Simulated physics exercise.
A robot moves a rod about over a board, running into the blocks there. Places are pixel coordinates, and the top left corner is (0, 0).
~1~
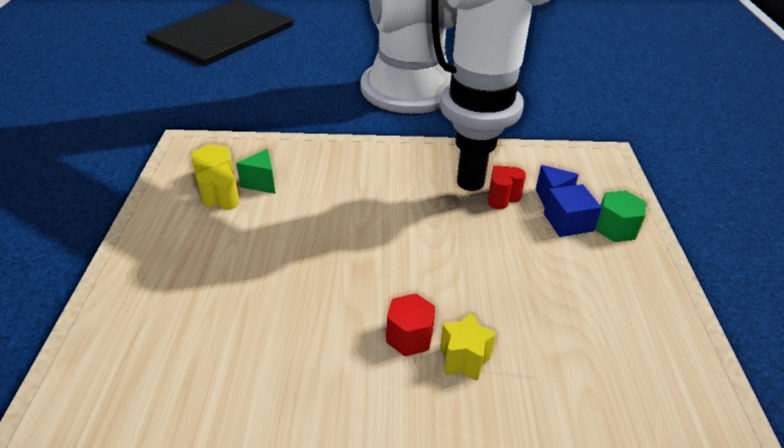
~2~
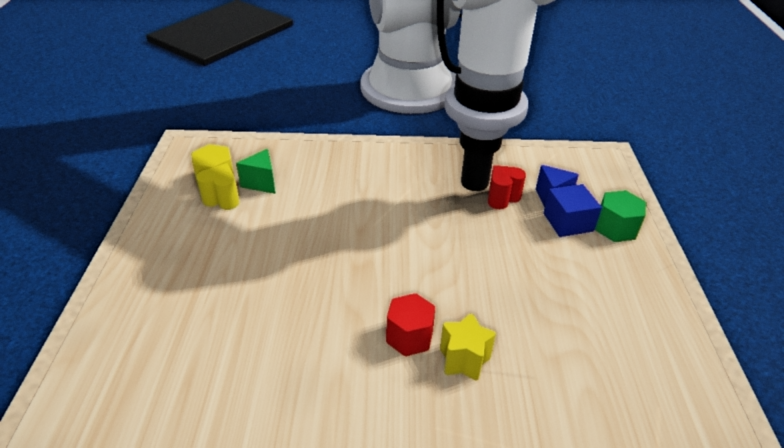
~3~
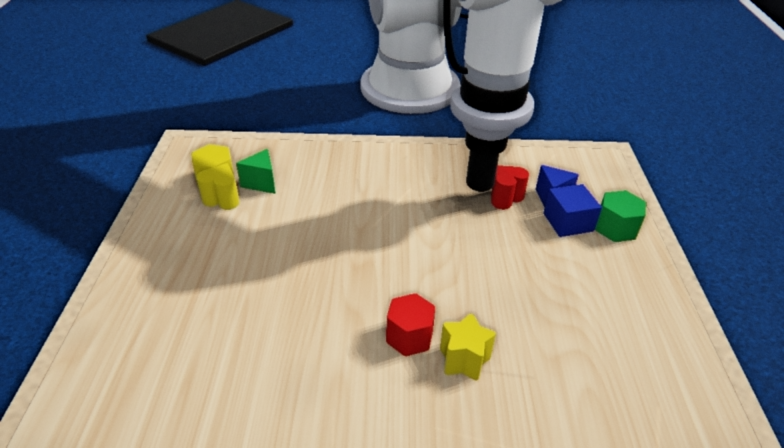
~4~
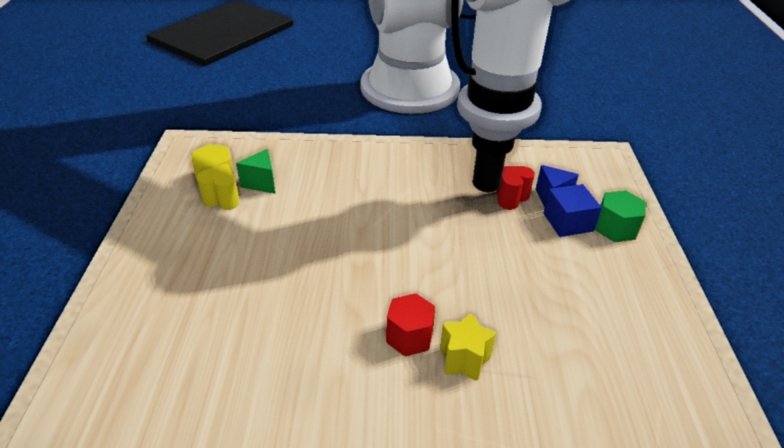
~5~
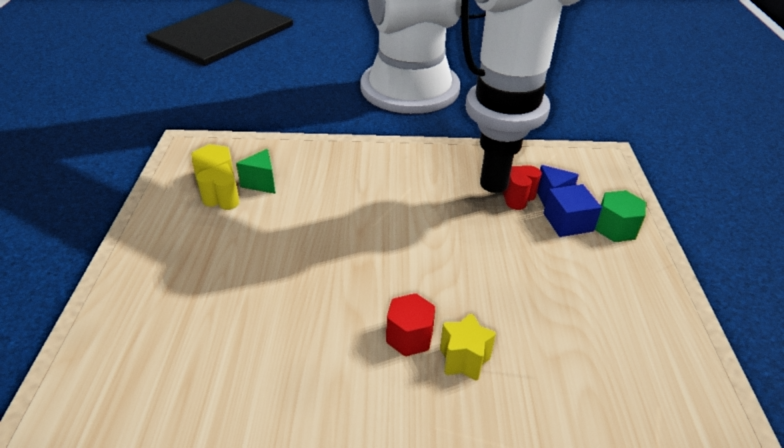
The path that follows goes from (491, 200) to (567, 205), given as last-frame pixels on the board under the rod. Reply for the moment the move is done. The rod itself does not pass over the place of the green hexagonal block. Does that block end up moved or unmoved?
Put simply, it stays right there.
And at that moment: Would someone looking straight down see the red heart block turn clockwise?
The answer is no.
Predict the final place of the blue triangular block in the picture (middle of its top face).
It sits at (617, 168).
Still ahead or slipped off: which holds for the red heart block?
Kept ahead.
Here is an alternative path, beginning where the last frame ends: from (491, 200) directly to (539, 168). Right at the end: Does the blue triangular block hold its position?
No.
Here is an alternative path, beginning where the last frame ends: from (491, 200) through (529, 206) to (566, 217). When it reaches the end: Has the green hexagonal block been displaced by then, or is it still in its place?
Here the green hexagonal block moves off its spot.
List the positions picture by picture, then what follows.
The first picture shows rod tip at (470, 184); block tops, red heart block at (507, 174); blue triangular block at (558, 175); blue square piece at (575, 198); green hexagonal block at (625, 203).
The second picture shows rod at (474, 184); blocks unchanged.
The third picture shows rod at (480, 185); red heart block at (510, 174).
The fourth picture shows rod at (486, 185); red heart block at (516, 174).
The fifth picture shows rod at (494, 186); red heart block at (523, 174); blue triangular block at (558, 175); blue square piece at (575, 198); green hexagonal block at (625, 203).
What follows on the original path. Halfway along, rod at (533, 189); red heart block at (560, 173), turned 25° anticlockwise; blue triangular block at (586, 172), turned 20° clockwise.
At the end, rod at (571, 191); red heart block at (594, 171), turned 40° anticlockwise; blue triangular block at (617, 168); blue square piece at (583, 202); green hexagonal block in place.
